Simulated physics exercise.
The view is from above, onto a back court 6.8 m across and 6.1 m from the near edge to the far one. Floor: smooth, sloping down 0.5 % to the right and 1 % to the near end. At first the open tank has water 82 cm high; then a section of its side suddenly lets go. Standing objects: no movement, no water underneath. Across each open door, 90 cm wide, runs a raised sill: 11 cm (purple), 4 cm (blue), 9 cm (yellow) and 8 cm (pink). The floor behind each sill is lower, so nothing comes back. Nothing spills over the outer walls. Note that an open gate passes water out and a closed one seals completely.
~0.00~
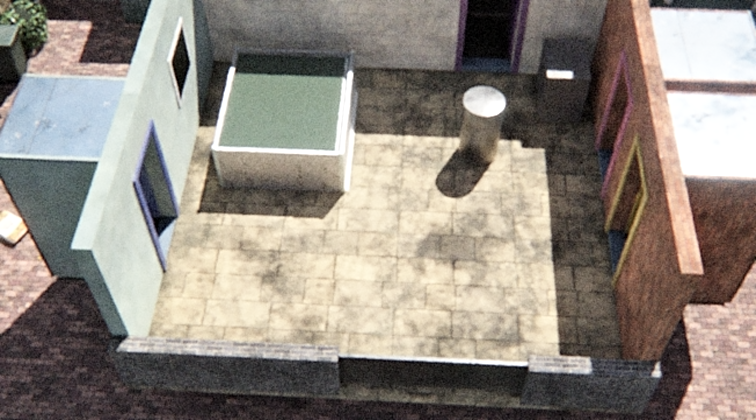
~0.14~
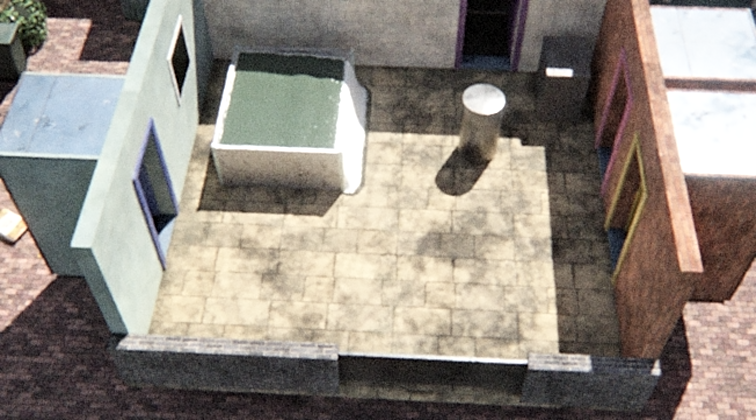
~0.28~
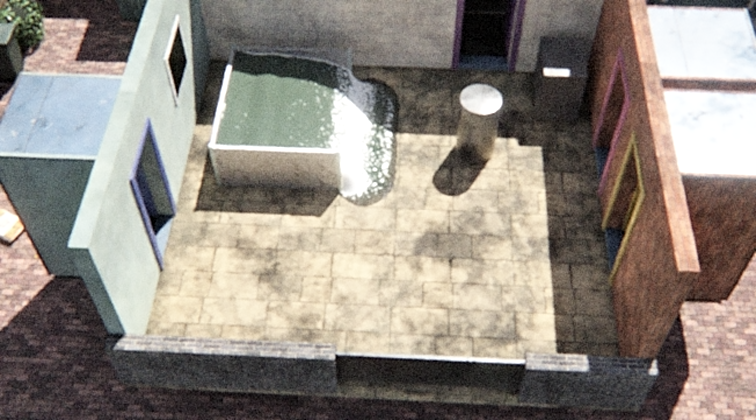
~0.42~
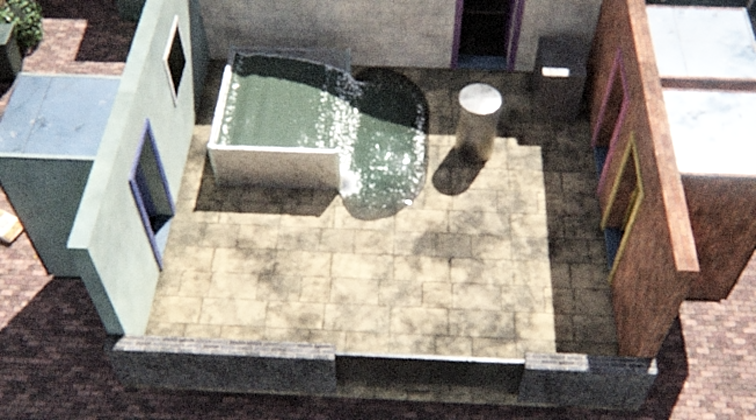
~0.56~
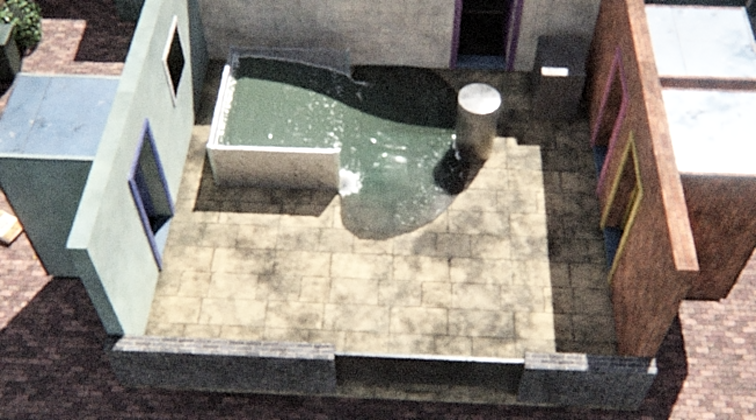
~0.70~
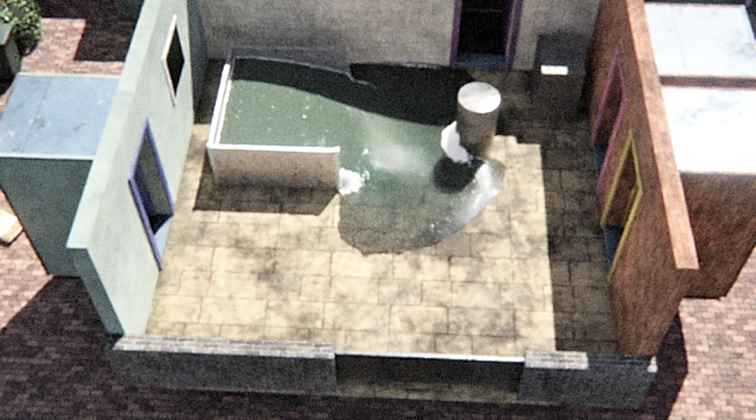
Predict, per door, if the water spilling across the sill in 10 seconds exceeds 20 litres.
Prediction: The purple door exceeds 20 litres; the blue door exceeds 20 litres; the yellow door exceeds 20 litres; the pink door exceeds 20 litres.
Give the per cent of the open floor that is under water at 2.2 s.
Close to 55 in a hundred parts are wet.
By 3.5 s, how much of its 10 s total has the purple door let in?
About 80 per cent.
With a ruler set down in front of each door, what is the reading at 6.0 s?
Depth readings (cm): Purple = 9; blue = 3; yellow = 14; pink = 10.
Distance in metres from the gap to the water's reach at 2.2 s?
I'd say close to 5.8 m.
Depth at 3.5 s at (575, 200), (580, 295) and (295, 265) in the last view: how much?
Approximately 17, 21 and 0 centimetres, going through them in turn.
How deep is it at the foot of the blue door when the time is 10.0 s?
Looks like about 10.5 cm at that spot.
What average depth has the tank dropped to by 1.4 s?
Some 36 cm on average.
After 1.4 s water covers 45 % of the floor and is deepest (51 cm) near (448, 148); purple door 14 cm at the sill, 0 L in, blue door not reached, yellow door 7 cm at the sill, 0 L in, pink door 12 cm at the sill, 5 L in.
After 2.2 s water covers 55 % of the floor and is deepest (50 cm) near (580, 77); purple door 29 cm at the sill, 29 L in, blue door not reached, yellow door 26 cm at the sill, 63 L in, pink door 22 cm at the sill, 30 L in.
After 3.5 s water covers 55 % of the floor and is deepest (34 cm) near (616, 369); purple door 23 cm at the sill, 175 L in, blue door not reached, yellow door 18 cm at the sill, 155 L in, pink door 12 cm at the sill, 100 L in.
After 6.0 s water covers 85 % of the floor and is deepest (30 cm) near (140, 360); purple door 9 cm at the sill, 220 L in, blue door not reached, yellow door 14 cm at the sill, 192 L in, pink door 10 cm at the sill, 123 L in.
After 10.0 s water covers 100 % of the floor and is deepest (16 cm) near (140, 360); purple door 3 cm at the sill, 220 L in, blue door 11 cm at the sill, 73 L in, yellow door 9 cm at the sill, 234 L in, pink door 7 cm at the sill, 131 L in.
